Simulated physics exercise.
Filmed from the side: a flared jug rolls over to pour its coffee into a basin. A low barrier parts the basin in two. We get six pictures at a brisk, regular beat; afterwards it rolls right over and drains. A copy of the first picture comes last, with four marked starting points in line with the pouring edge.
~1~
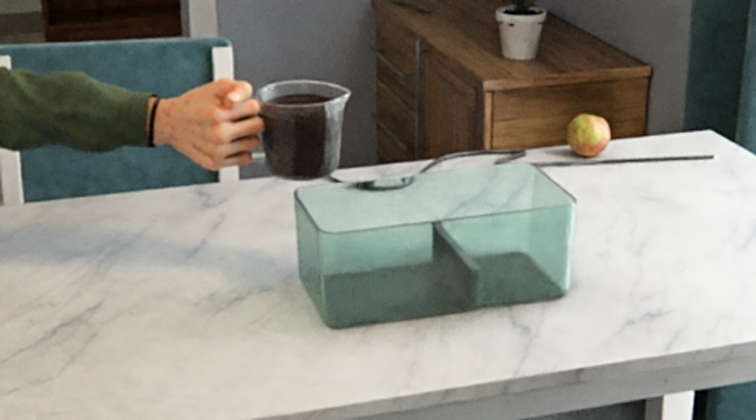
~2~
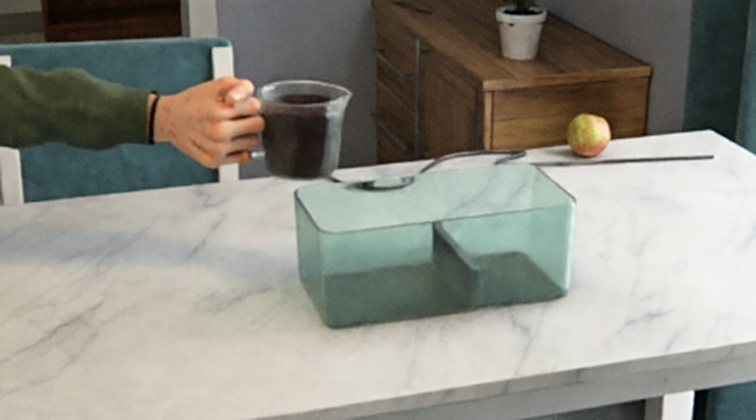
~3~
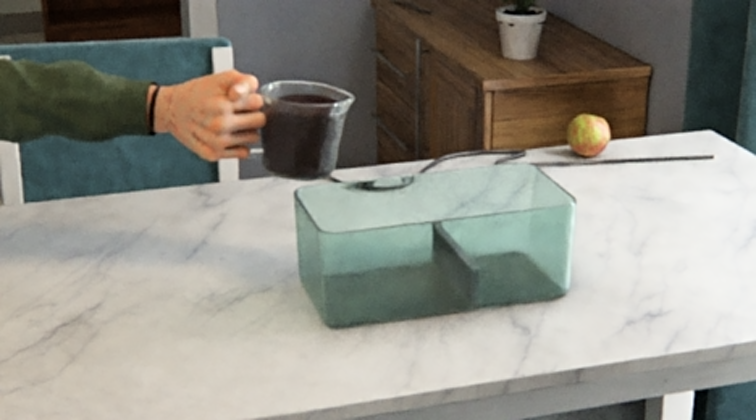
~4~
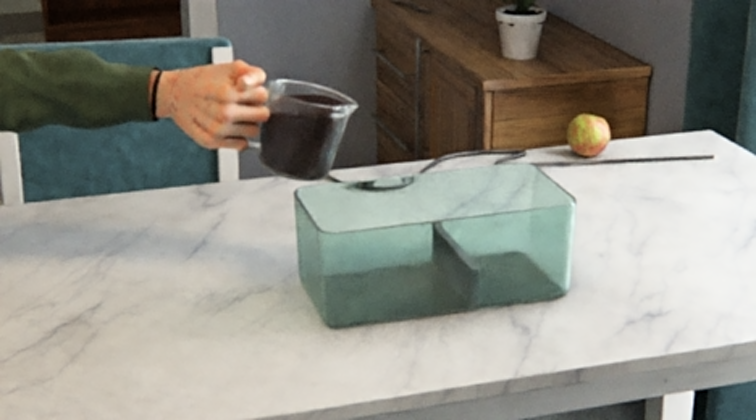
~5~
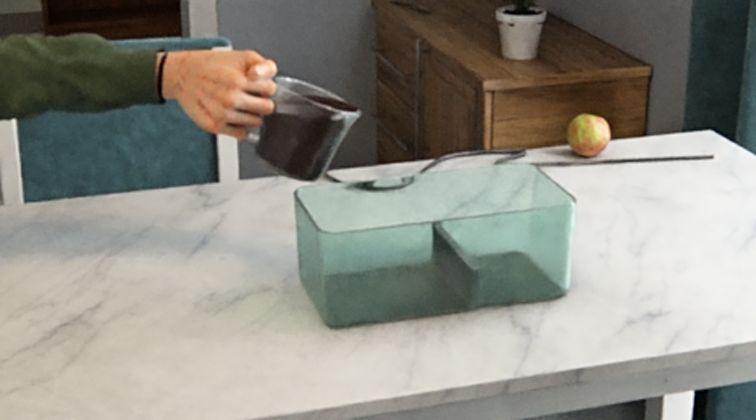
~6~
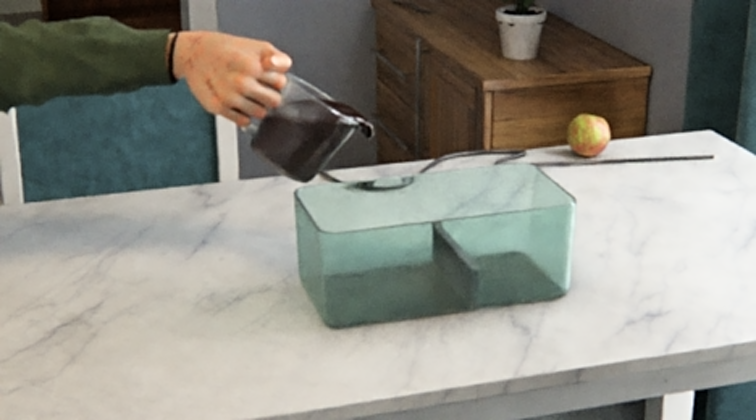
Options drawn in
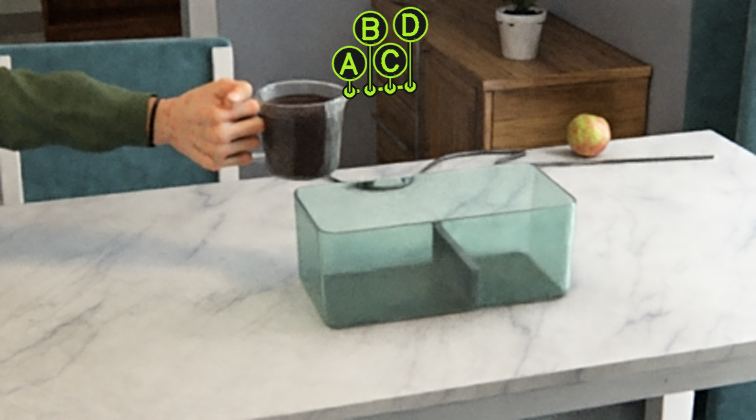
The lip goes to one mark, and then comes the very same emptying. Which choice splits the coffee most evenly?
Dot D.
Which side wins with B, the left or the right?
More ends on the left.
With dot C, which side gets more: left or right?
The left side.
On the marked copy, A at (349, 91); B at (370, 90); C at (390, 88); D at (410, 86).
Choosing A, about 98 % ends left of the wall and 2 % right of it.
Choosing B, about 95 % ends left of the wall and 4 % right of it.
Choosing C, about 92 % ends left of the wall and 7 % right of it.
Choosing D, about 53 % ends left of the wall and 47 % right of it.
